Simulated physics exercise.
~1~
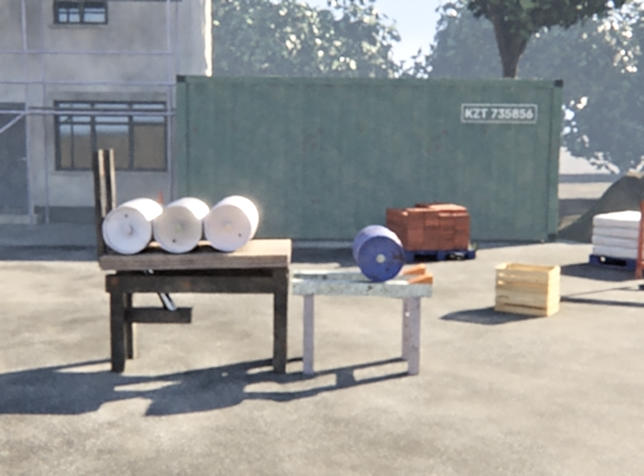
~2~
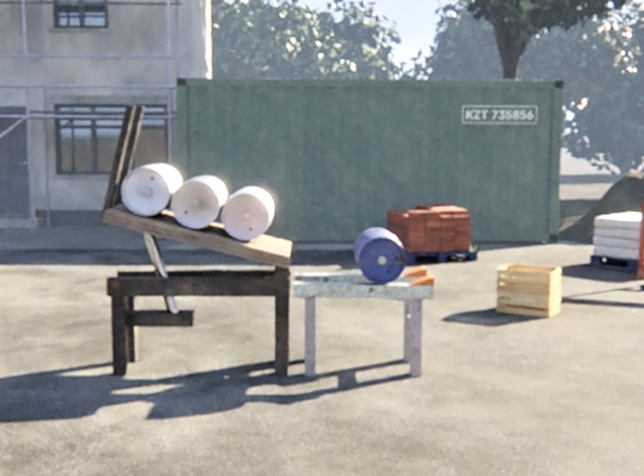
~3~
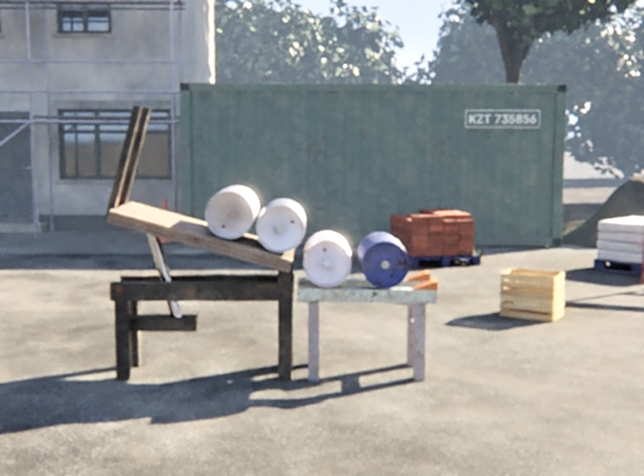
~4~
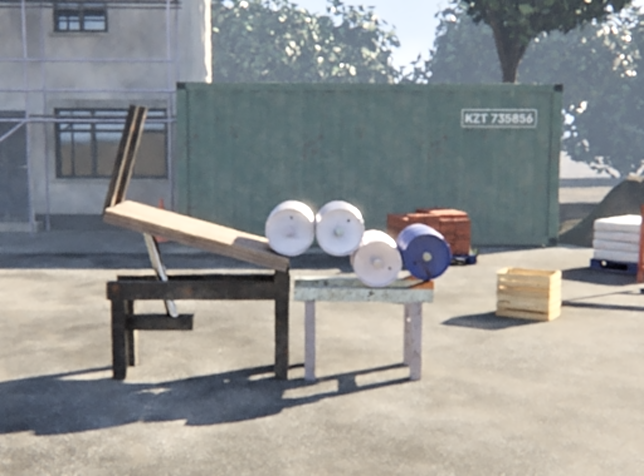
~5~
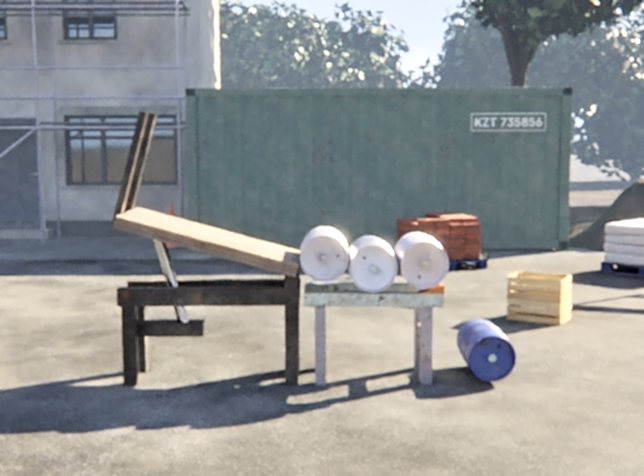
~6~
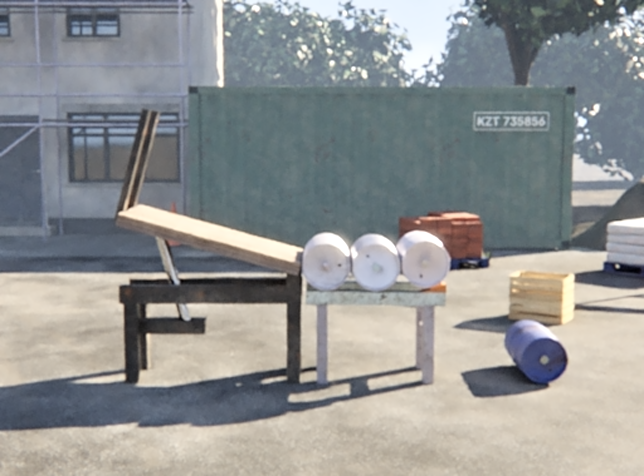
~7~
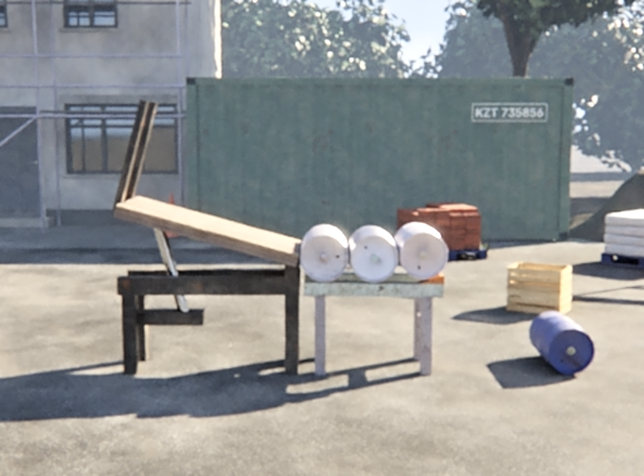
In a sunlit yard, a tipping table tilts, rolling three white kegs onto a rack and knocking a blue one to the ground.
